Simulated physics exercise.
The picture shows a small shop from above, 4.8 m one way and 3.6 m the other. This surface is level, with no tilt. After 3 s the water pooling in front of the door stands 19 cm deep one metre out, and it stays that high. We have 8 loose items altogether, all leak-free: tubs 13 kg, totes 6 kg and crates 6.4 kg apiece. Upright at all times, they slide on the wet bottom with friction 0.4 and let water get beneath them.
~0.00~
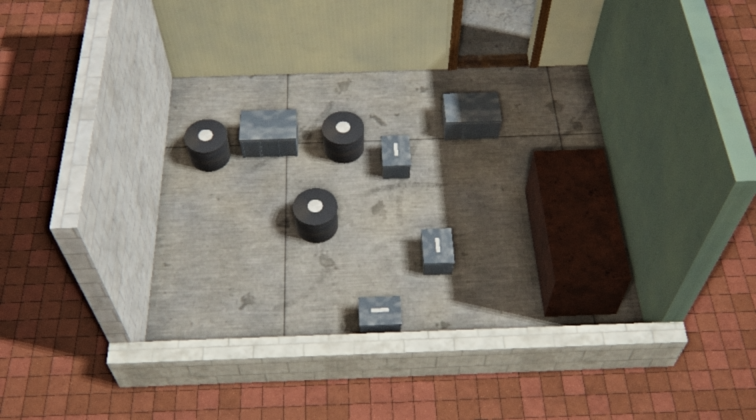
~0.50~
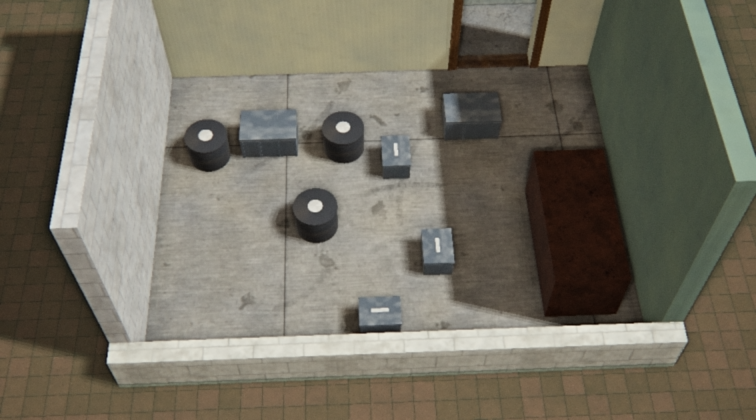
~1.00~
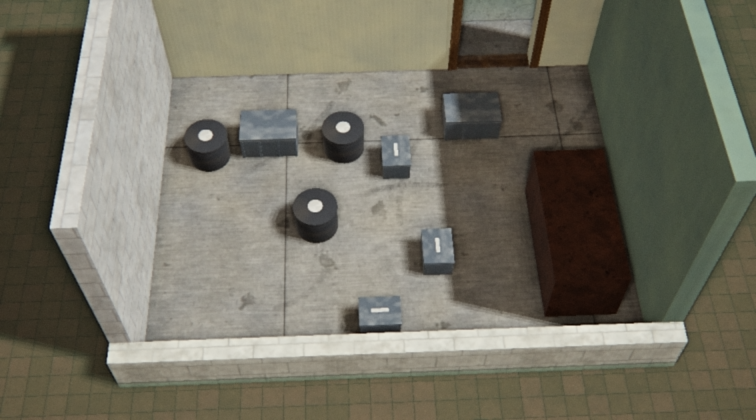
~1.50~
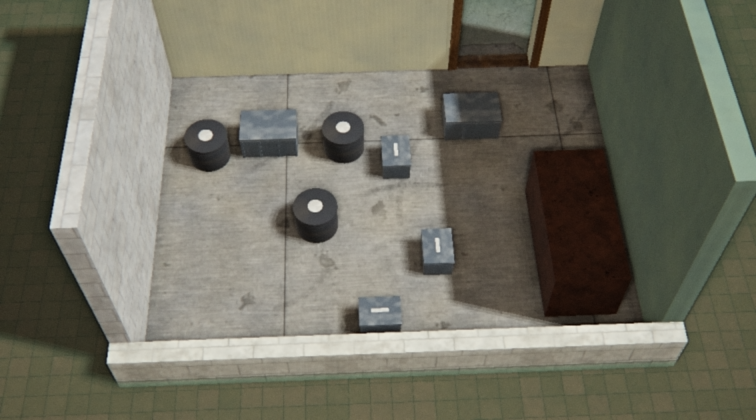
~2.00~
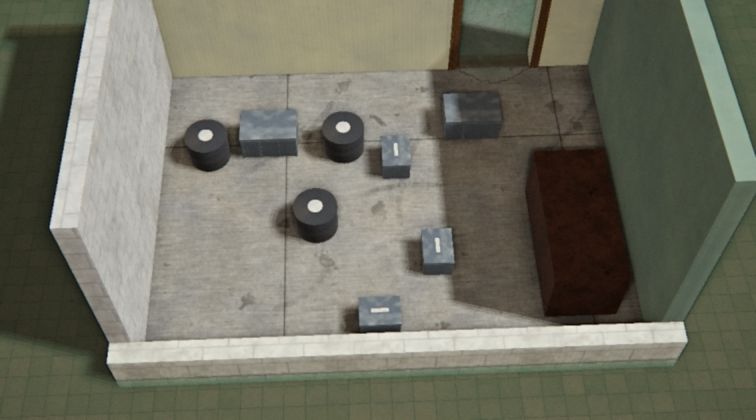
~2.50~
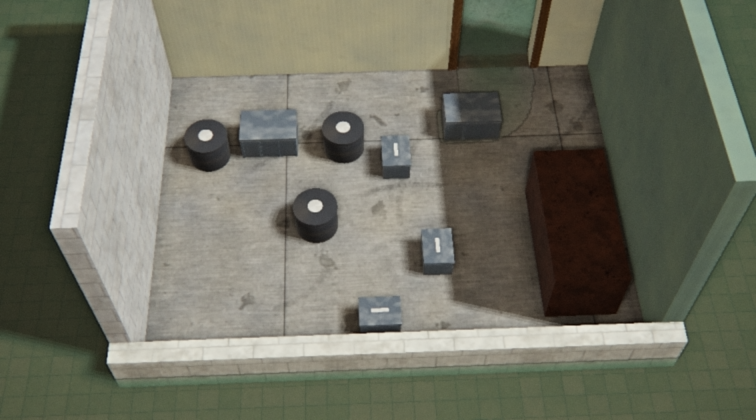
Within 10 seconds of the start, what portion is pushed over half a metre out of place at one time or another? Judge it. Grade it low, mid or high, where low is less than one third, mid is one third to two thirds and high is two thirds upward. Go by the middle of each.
Grade: Mid.
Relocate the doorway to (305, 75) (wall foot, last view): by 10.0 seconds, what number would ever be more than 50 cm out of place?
Result: 4.
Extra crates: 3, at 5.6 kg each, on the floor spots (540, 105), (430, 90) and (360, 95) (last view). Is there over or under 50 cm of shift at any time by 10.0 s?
One by one, in that order: Above it, below it, below it.
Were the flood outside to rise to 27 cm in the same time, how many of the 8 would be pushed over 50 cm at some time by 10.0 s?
Count: 4.
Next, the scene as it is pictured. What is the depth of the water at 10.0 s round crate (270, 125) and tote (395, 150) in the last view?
I'd put it at 1 cm and 4 cm respectively.
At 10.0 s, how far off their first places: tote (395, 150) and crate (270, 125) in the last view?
30 cm, 0 cm.
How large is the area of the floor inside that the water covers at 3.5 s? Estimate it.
At that time the wet patch spans about 3.5 m2.
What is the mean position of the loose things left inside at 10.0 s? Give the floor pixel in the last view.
The centre sits near (274, 215).
After 3.5 s 1 of 8 are over 50 cm from their spots; 0 afloat.
After 4.5 s 1 of 8 are over 50 cm from their spots; 1 afloat.
After 7.0 s 2 of 8 are over 50 cm from their spots; 2 afloat.
After 10.0 s 3 of 8 are over 50 cm from their spots, and 3 have been at some point; 3 afloat.
